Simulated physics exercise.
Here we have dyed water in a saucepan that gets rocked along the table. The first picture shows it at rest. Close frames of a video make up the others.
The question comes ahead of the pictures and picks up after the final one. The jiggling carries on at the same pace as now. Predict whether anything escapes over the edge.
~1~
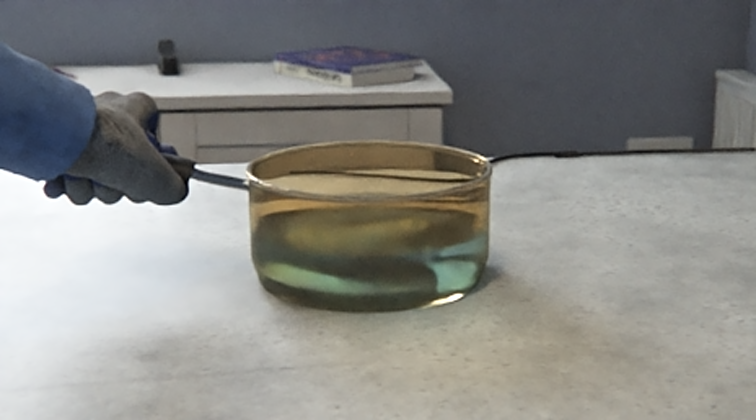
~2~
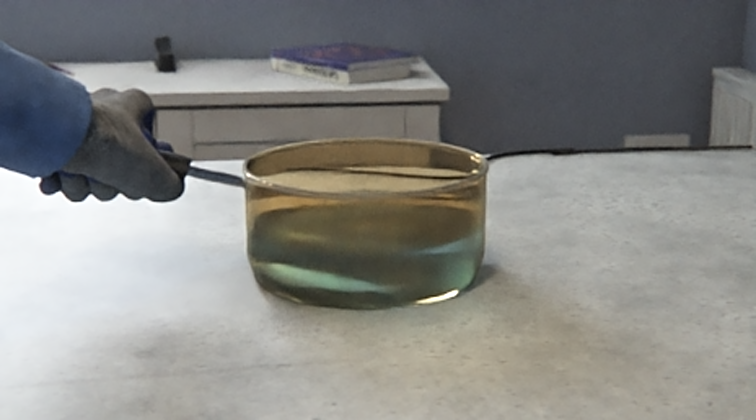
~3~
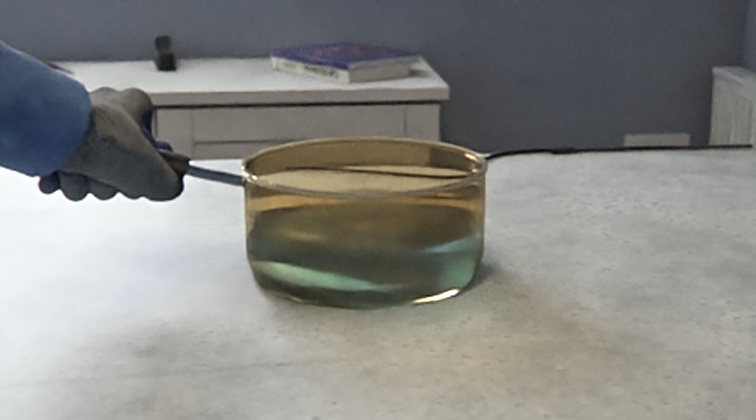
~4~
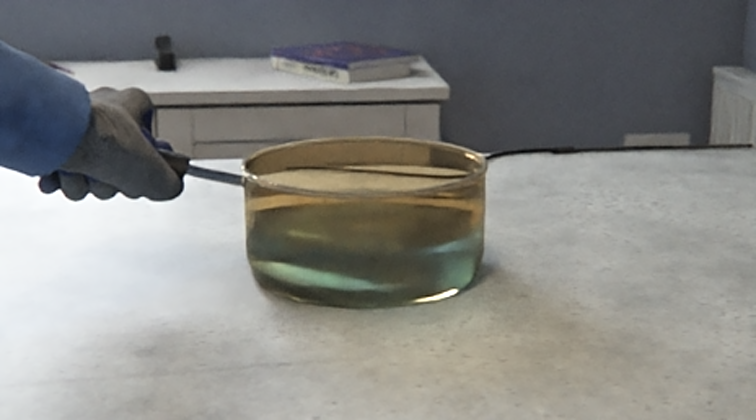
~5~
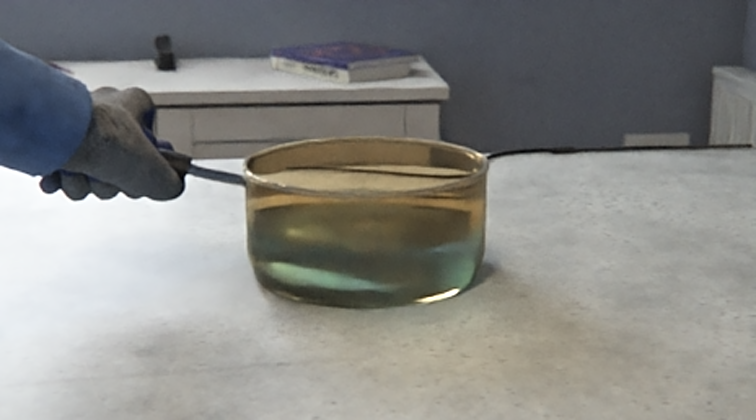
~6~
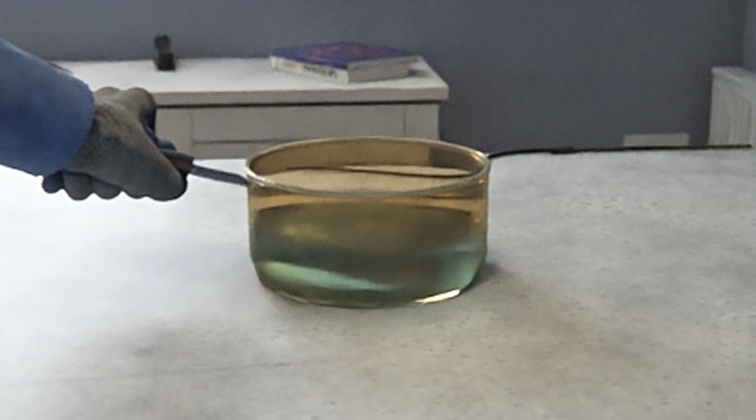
Most likely there will be nothing on the outside.
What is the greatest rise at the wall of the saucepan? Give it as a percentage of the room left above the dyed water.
50 %.
Shortly, the highest wave so far stays far below the rim.
Then, the highest wave so far climbs under half way to the rim.
At the finish, the highest wave so far climbs under half way to the rim; nothing has left it.
